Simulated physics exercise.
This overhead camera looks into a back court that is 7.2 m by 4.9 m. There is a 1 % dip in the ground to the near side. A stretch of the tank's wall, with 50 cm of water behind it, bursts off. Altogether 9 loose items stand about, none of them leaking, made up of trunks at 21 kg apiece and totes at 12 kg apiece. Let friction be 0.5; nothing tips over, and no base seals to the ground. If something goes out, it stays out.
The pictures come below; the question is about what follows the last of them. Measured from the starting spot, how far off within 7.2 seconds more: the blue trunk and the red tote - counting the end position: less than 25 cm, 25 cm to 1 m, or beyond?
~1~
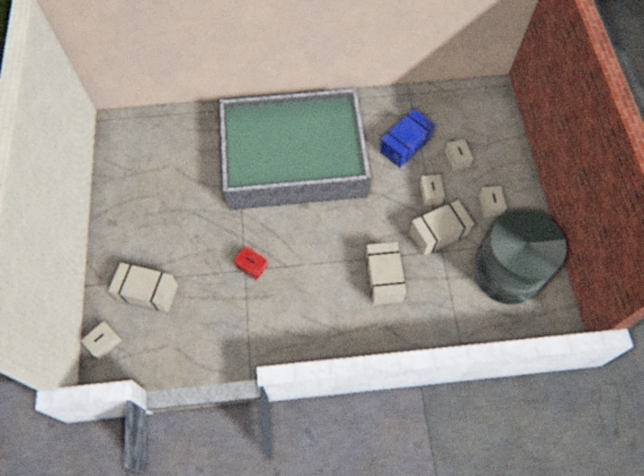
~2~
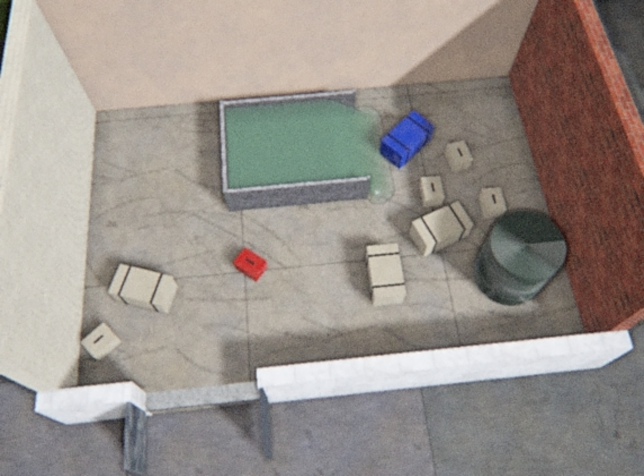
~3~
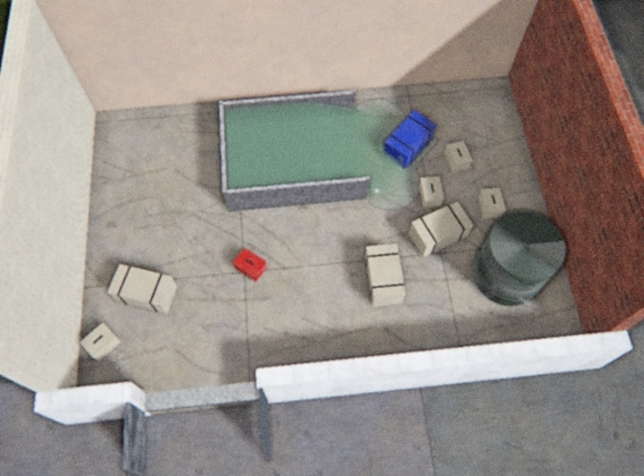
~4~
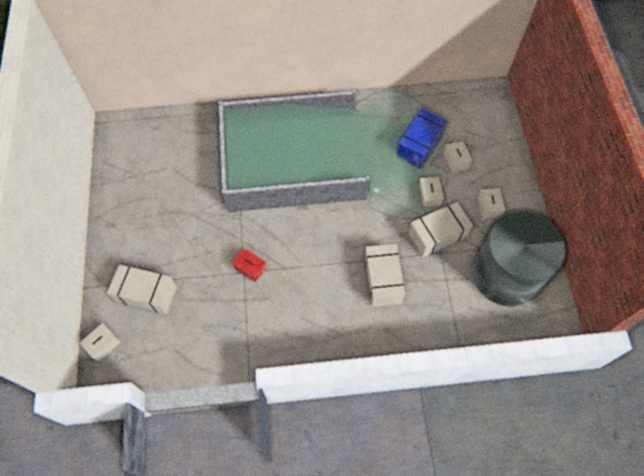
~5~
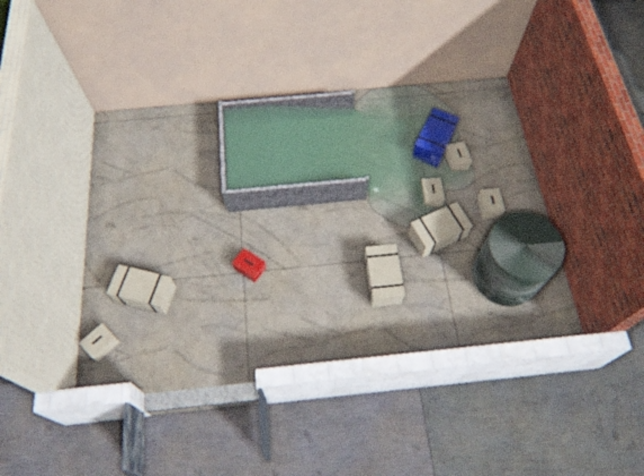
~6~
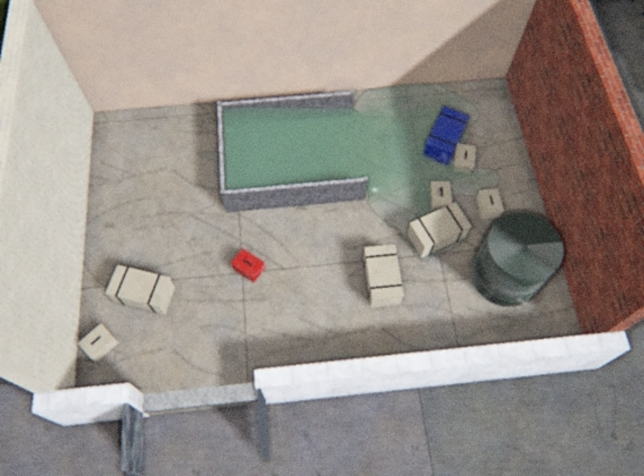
First the blue trunk: It is displaced a long way; then the red tote: It is hardly displaced.
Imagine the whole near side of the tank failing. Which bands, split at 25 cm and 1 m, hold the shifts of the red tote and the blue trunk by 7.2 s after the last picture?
Red tote: Displaced far; blue trunk: Essentially stationary.
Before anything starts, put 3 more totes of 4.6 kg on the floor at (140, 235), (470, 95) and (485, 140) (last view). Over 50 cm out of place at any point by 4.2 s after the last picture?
Taking them in the order given: Falls short, exceeds it and exceeds it.
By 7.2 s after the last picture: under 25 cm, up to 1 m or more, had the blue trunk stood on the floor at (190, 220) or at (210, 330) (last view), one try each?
Well, the first time it keeps still, and the second time it drifts a modest way.
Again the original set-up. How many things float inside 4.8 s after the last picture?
I'd say 4 of them.
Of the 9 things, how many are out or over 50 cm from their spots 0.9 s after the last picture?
At that moment it comes to 3.
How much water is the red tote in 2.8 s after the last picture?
Somewhere close to 0 cm.
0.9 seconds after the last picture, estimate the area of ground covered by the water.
Near 12 m2 in all.
Then, 0.9 s after the last picture the blue trunk is near (507, 123), 1.6 m from its start, afloat; the red tote is near (247, 263), 0.0 m from its start, aground; 0 of 9 are out; 1 afloat.
Then, 2.8 s after the last picture the blue trunk is near (496, 205), 1.9 m from its start, afloat; the red tote is near (247, 263), 0.0 m from its start, aground; 0 of 9 are out; 4 afloat.
Then, 4.8 s after the last picture the blue trunk is near (352, 300), 3.0 m from its start, afloat; the red tote is near (247, 263), 0.0 m from its start, aground; 0 of 9 are out; 4 afloat.
Then, 7.2 s after the last picture the blue trunk is near (163, 324), 4.7 m from its start, aground; the red tote is near (247, 263), 0.0 m from its start, aground; 0 of 9 are out; 1 afloat.
